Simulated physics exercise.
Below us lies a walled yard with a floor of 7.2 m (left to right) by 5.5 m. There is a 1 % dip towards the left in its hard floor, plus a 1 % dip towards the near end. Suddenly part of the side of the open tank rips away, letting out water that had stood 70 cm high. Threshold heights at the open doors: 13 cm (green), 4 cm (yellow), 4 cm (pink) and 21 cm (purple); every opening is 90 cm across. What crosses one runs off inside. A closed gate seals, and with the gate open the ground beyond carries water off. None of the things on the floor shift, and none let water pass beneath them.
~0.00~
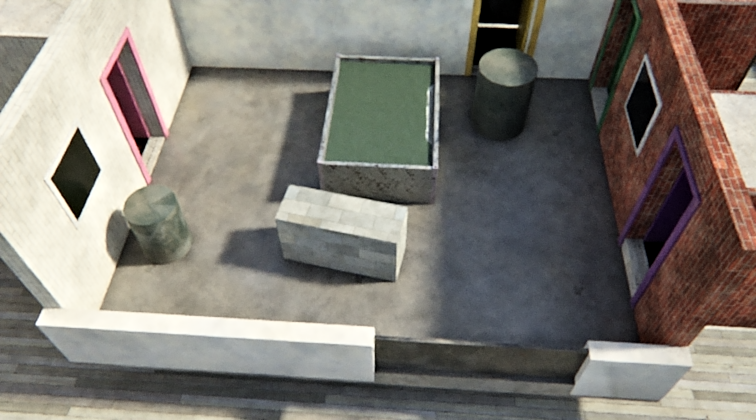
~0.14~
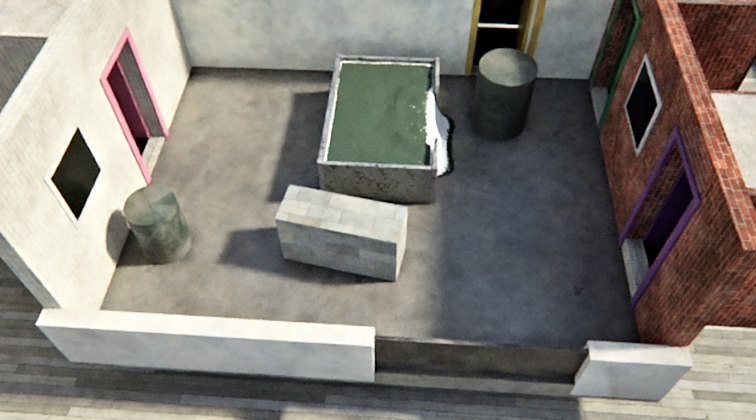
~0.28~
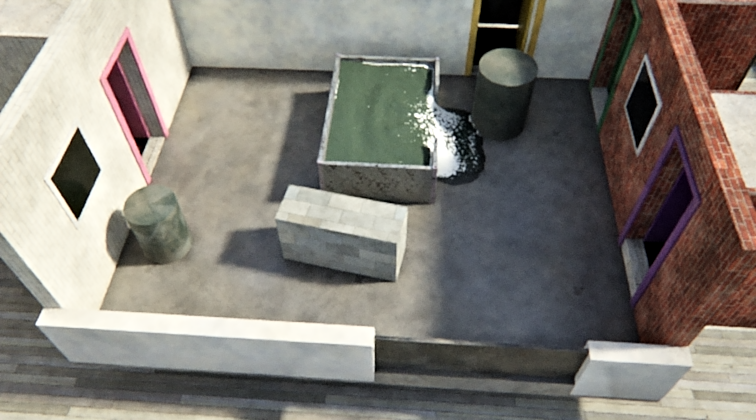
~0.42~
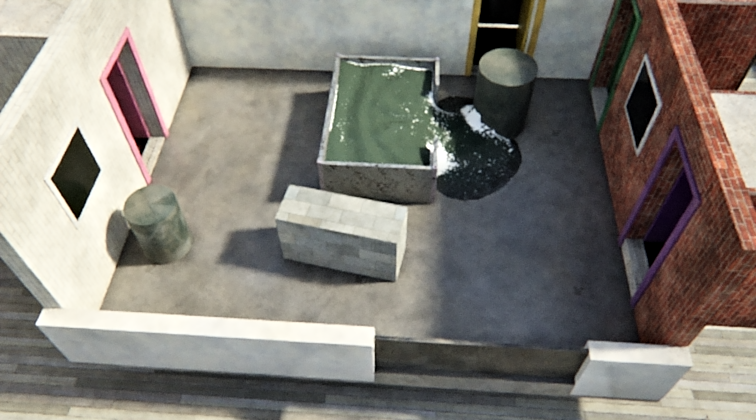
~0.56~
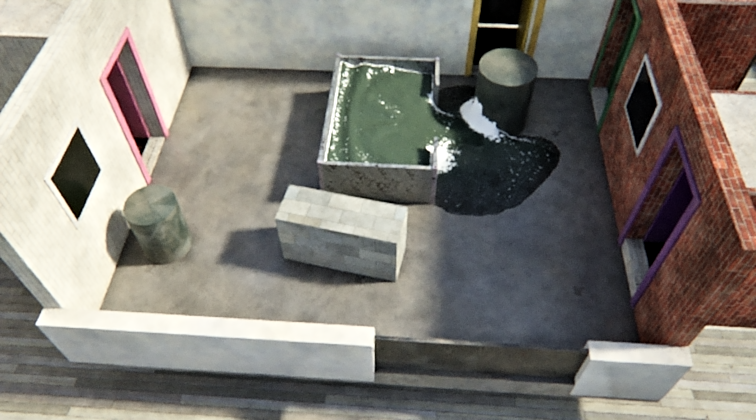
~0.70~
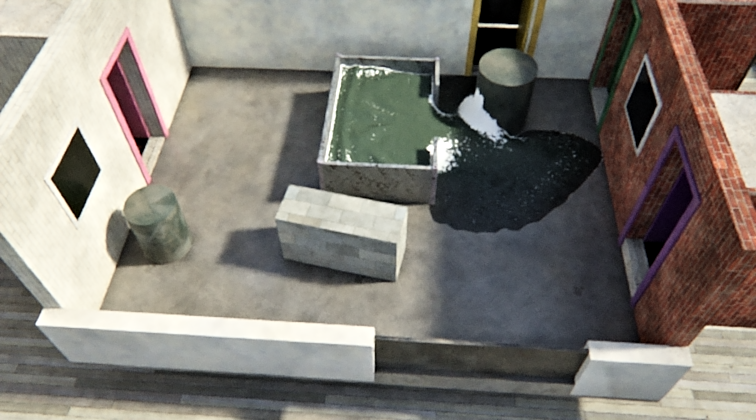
At the start, an open tank of greenish water stands still in a walled yard, near two cylinders and a block wall. Then its right side gives way and white, foaming water bursts out, reaches the nearby cylinder and spreads in a widening dark pool across the floor towards the red brick wall.
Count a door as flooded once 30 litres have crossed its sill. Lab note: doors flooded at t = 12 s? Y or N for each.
In the end the green door never tops the limit, the yellow door tops the limit, the pink door tops the limit, the purple door never tops the limit.
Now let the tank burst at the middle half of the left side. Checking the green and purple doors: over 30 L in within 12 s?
Against the limit, the green door stays within it and the purple door stays within it.
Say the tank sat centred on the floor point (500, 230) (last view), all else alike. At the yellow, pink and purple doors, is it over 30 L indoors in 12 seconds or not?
Against that limit: Yellow above, pink over, purple above.
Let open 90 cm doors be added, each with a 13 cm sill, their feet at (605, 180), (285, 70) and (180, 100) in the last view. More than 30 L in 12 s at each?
Per doorway, in order: Sufficient / insufficient / insufficient.
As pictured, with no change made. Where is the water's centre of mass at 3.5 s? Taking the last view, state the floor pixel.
The water is centred near (460, 178).
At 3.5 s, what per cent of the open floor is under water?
50 %.
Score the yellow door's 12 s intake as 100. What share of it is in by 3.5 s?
Roughly 60%.
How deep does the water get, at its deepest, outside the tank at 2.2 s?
About 43 cm.
After 1.4 s water covers 20 % of the floor and is deepest (46 cm) near (469, 128); green door 8 cm at the sill, 0 L in, yellow door 10 cm at the sill, 13 L in, pink door not reached, purple door not reached.
After 2.2 s water covers 30 % of the floor and is deepest (43 cm) near (632, 370); green door 8 cm at the sill, 0 L in, yellow door 11 cm at the sill, 45 L in, pink door not reached, purple door 20 cm at the sill, 0 L in.
After 3.5 s water covers 50 % of the floor and is deepest (28 cm) near (603, 368); green door 6 cm at the sill, 0 L in, yellow door 11 cm at the sill, 81 L in, pink door not reached, purple door 12 cm at the sill, 1 L in.
After 7.0 s water covers 80 % of the floor and is deepest (19 cm) near (129, 340); green door 7 cm at the sill, 0 L in, yellow door 7 cm at the sill, 123 L in, pink door 4 cm at the sill, 0 L in, purple door 12 cm at the sill, 1 L in.
After 12.0 s water covers 100 % of the floor and is deepest (16 cm) near (90, 338); green door 3 cm at the sill, 0 L in, yellow door 3 cm at the sill, 132 L in, pink door 9 cm at the sill, 76 L in, purple door 7 cm at the sill, 1 L in.
